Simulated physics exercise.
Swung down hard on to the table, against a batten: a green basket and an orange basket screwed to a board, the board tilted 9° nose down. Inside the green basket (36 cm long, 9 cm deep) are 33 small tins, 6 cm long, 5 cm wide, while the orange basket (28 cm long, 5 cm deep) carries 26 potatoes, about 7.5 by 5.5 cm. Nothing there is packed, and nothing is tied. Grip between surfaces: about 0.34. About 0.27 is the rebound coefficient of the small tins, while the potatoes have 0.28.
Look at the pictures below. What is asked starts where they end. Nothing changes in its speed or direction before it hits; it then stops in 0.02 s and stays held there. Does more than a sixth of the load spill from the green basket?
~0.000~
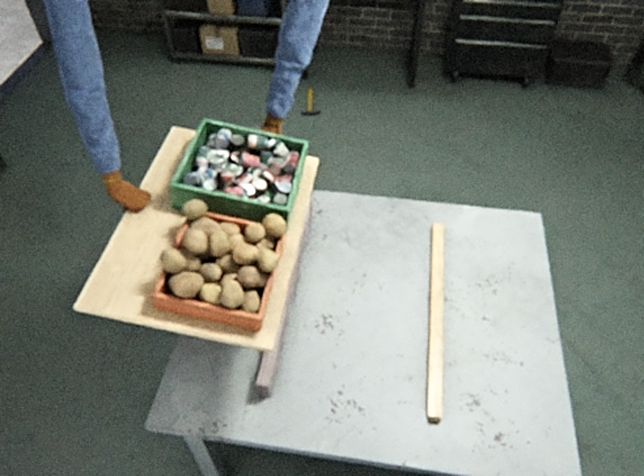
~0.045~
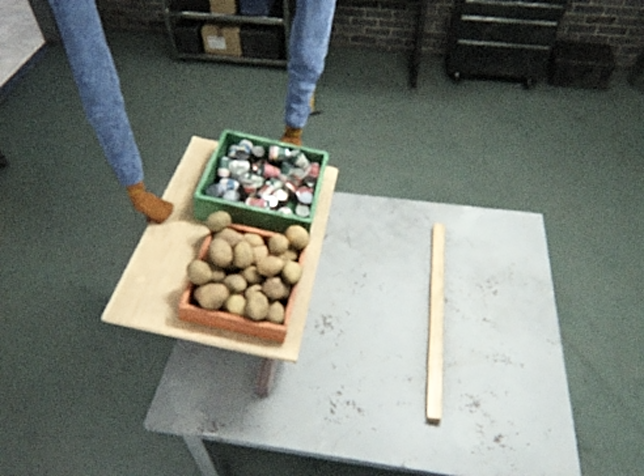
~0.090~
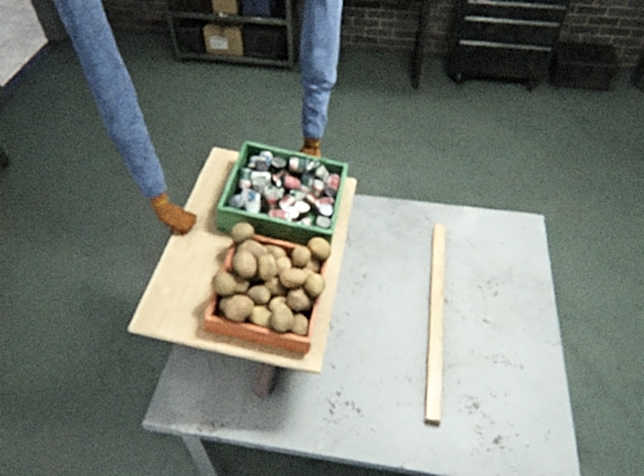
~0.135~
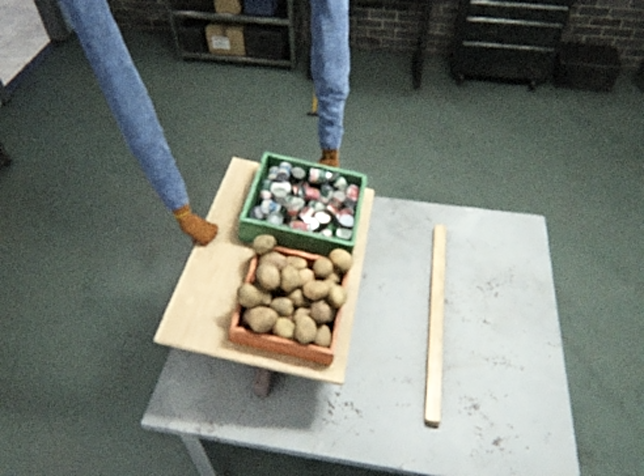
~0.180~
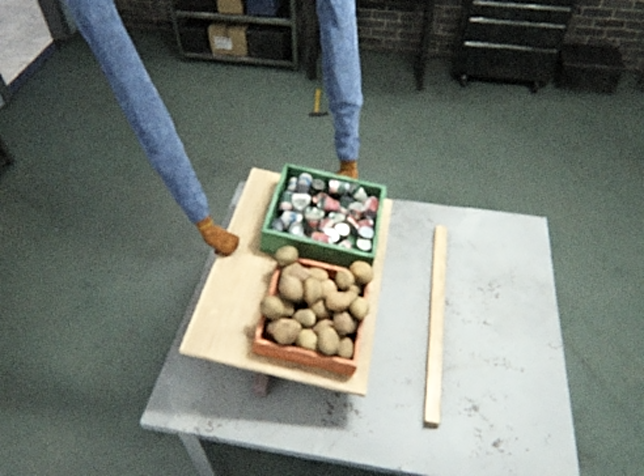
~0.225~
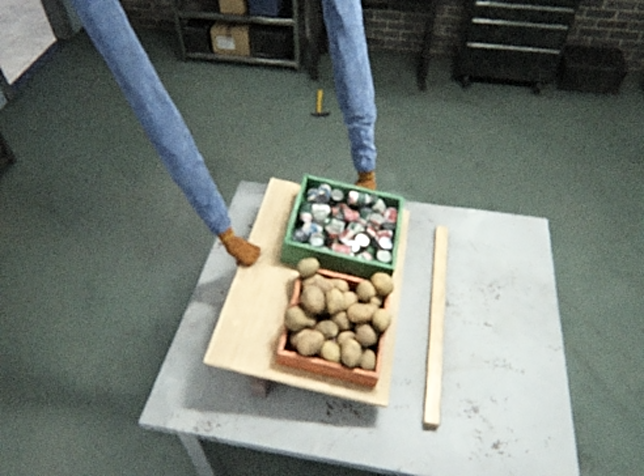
Most likely not a full sixth of the load gets out.
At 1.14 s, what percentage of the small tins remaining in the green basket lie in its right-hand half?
Around 60 per cent.
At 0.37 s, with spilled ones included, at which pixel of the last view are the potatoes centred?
In the last view, the centre sits near (381, 339).
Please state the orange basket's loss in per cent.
For the orange basket, 40 percent.
After 0.29 s, touchdown against the batten.
After 0.37 s, green basket 33 in, 0 out and orange basket 23 in, 3 out.
After 0.49 s, green basket 33 in, 0 out and orange basket 19 in, 7 out.
After 0.71 s, green basket 33 in, 0 out and orange basket 16 in, 10 out.
Final count (at 1.14 s), green basket 33 in, 0 out and orange basket 16 in, 10 out. Asked share, 0 of 33, 0 per cent.
